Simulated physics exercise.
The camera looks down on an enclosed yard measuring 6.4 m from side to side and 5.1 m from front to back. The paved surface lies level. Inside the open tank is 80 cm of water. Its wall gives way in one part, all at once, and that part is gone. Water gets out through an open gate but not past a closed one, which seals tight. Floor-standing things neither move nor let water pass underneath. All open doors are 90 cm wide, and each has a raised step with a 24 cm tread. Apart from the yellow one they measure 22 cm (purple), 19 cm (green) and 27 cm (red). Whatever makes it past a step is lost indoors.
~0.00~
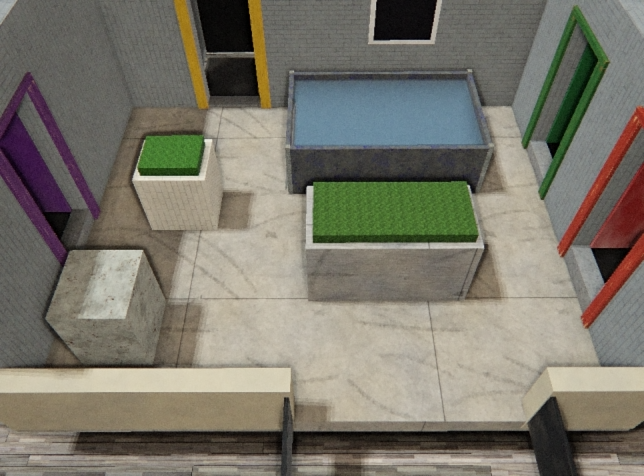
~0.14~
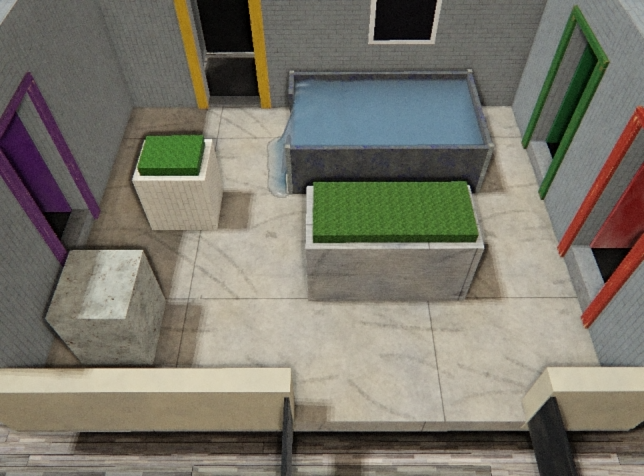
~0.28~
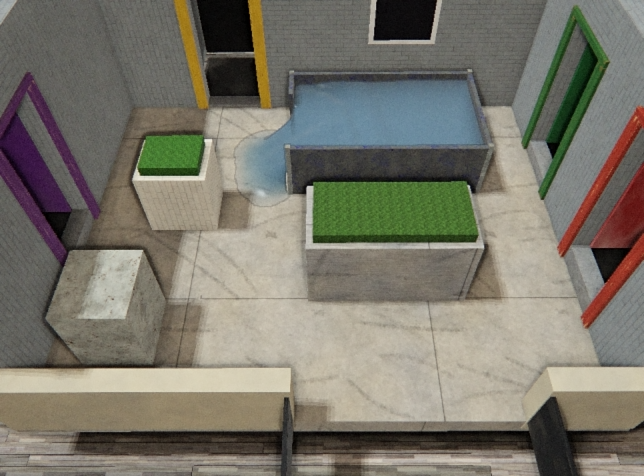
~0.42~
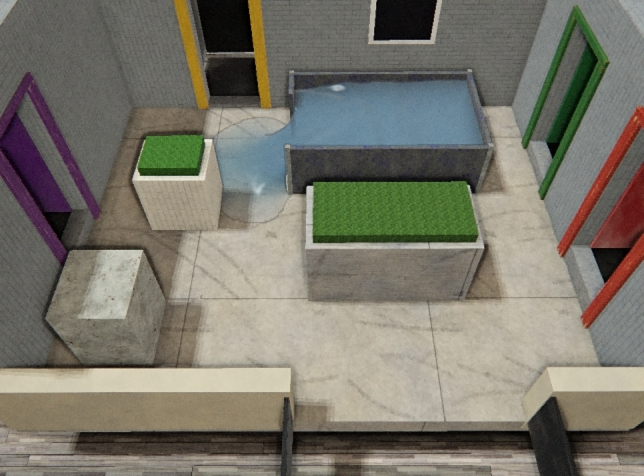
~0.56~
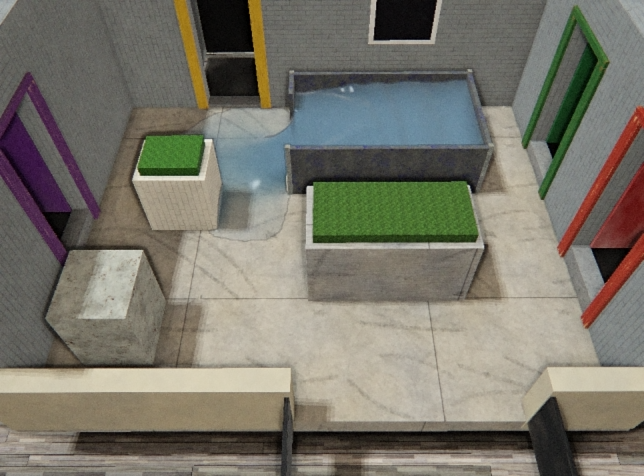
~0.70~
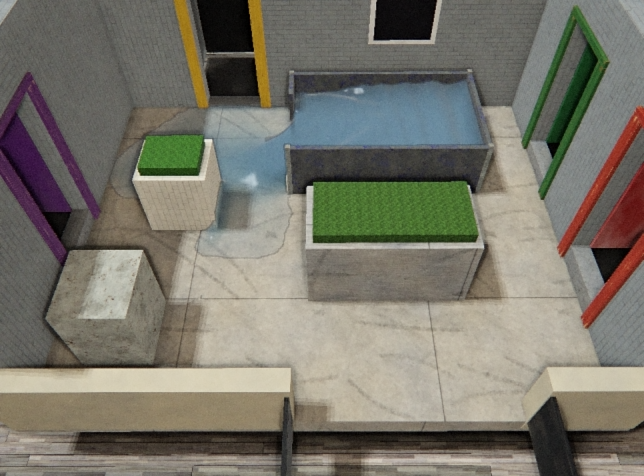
In a walled yard with coloured doorways and grass-topped blocks, water pours from the left end of a raised open tank, spreads across the pale paving, reaches the yellow doorway and flows around the smaller grass-topped block.
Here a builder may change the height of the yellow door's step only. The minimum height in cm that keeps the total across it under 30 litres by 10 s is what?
It is close to 16 cm.
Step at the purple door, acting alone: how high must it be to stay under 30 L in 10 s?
Purple: Roughly 9.5 cm.
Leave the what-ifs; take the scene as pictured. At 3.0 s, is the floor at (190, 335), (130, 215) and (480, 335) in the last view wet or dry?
So the three spots come out swamped, swamped, spared, in that order.
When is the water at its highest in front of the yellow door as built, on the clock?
I'd say near 2.8 seconds.
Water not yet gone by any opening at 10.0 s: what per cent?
Some 82 per cent remains.
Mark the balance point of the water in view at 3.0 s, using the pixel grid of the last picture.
Around (271, 177).
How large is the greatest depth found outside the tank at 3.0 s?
Max depth: About 39 cm.
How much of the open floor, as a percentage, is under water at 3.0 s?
Close to 55 per cent is wet.
After 1.4 s water covers 35 % of the floor, deepest (48 cm) near (113, 169); 7 cm at the yellow door, 7 litres in over its 5 cm step.
After 3.0 s water covers 55 % of the floor, deepest (39 cm) near (131, 116); 17 cm at the yellow door, 43 litres in over its 5 cm step.
After 10.0 s water covers 100 % of the floor, deepest (15 cm) near (40, 384); 10 cm at the yellow door, 198 litres in over its 5 cm step.
At the yellow door as built, the water arrived by 0.7 s and peaked near 17 cm at 2.8 s.
Run again over the same 10 s with other heights there, 54 litres in over 13 cm, 20 litres over 17.5 cm. The limit of 30 litres is kept from about 16 cm up.
